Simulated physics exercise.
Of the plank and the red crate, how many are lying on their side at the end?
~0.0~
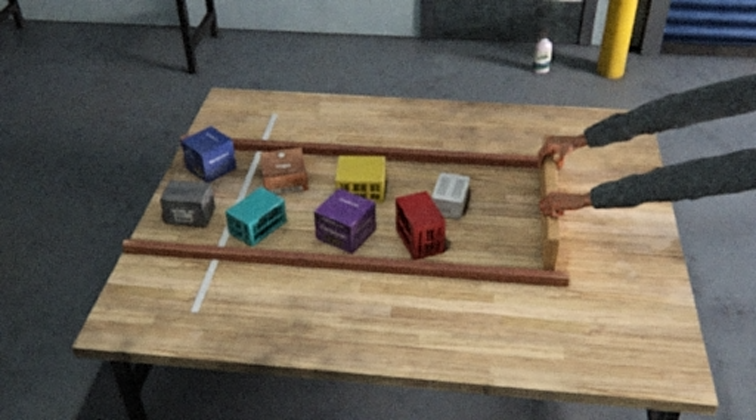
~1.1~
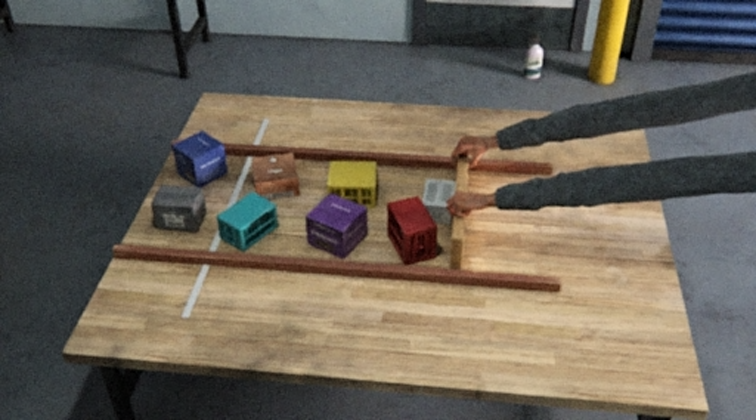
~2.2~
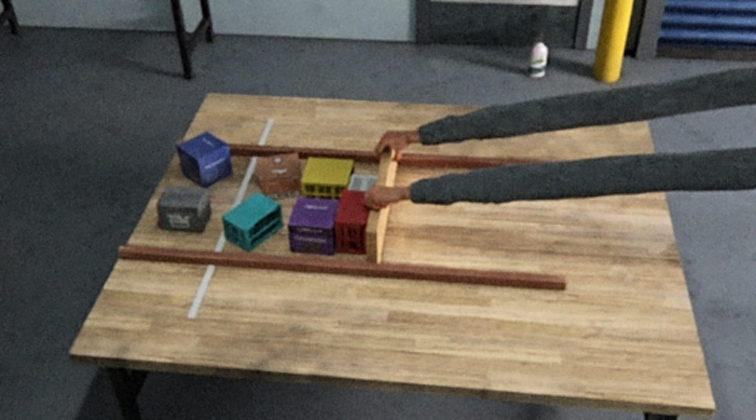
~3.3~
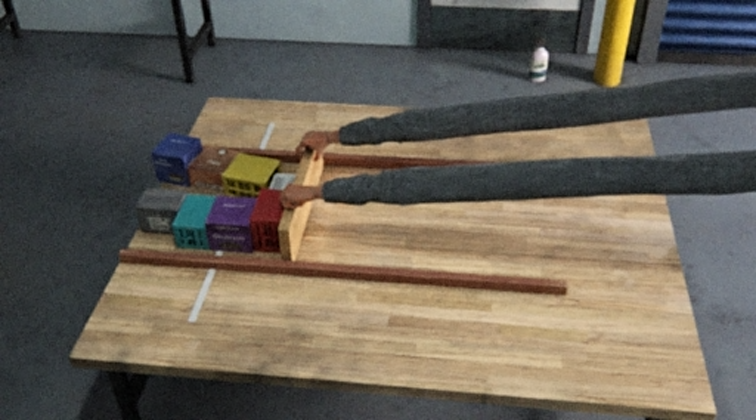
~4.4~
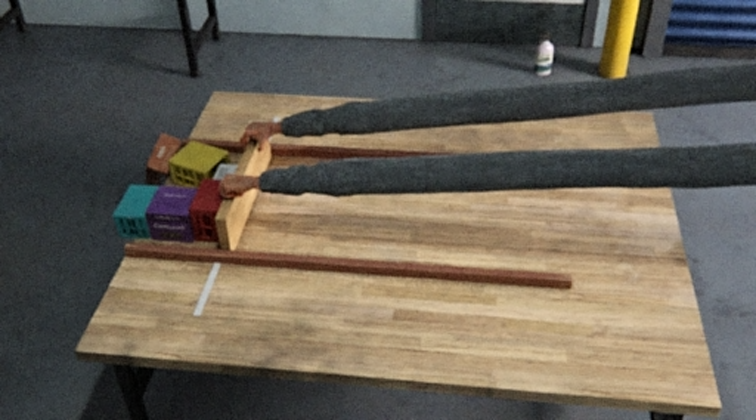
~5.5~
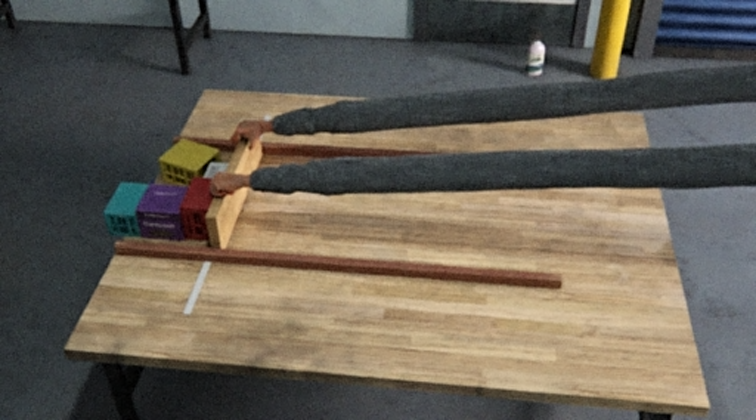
Neither of them is. The plank and the red crate both still stand upright at the end.
